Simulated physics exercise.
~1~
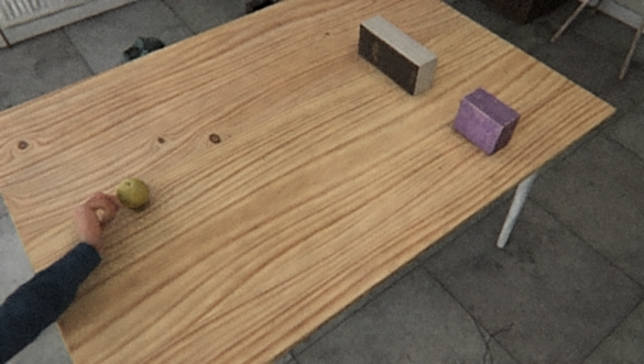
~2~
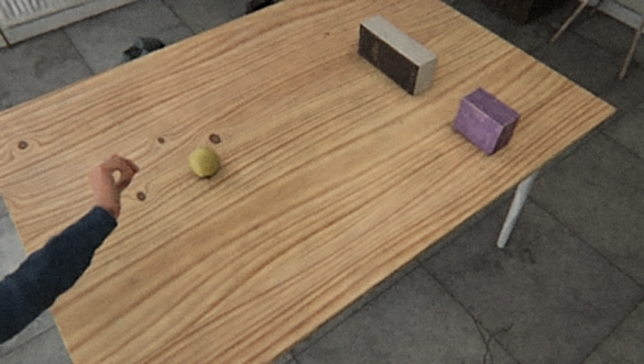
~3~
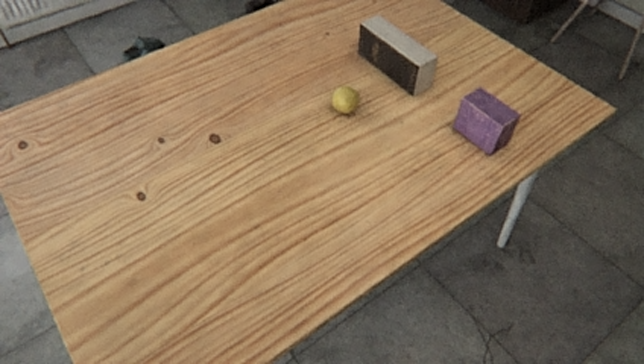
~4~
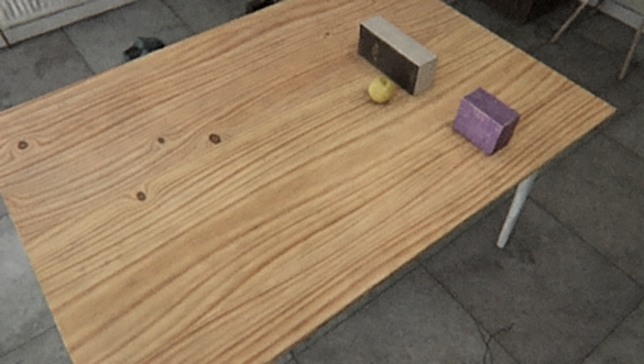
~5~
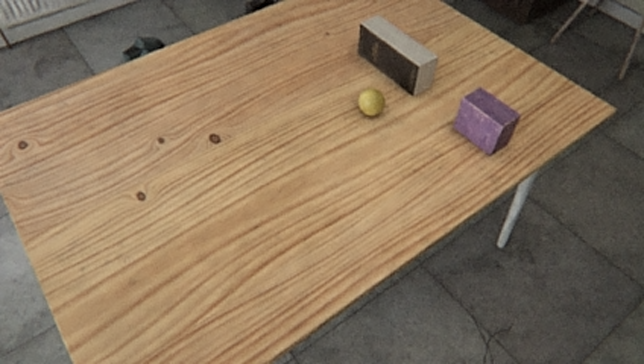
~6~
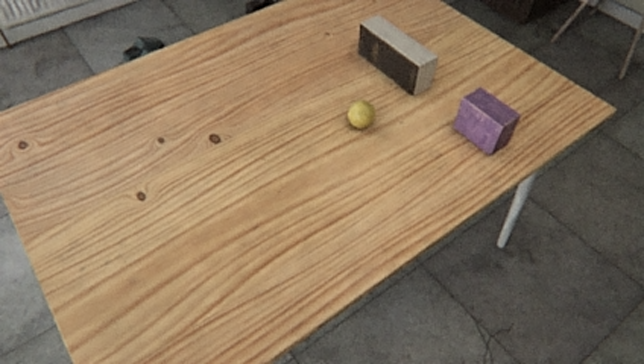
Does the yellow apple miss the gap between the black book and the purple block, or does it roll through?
It misses the gap. The yellow apple is stopped by the black book and bounces back a short way.
To begin with, a hand in a dark sleeve is beside a yellow apple at the left of a wooden table, with a black book and a purple block standing apart at the far right. The hand lets go and draws back as the apple rolls to the right. The apple keeps rolling across the table toward the two objects, and the arm leaves the view. It reaches the front of the black book instead of going between the two. It then bounces off and rolls a short way back, left and toward the viewer, ending in front of the still upright book.
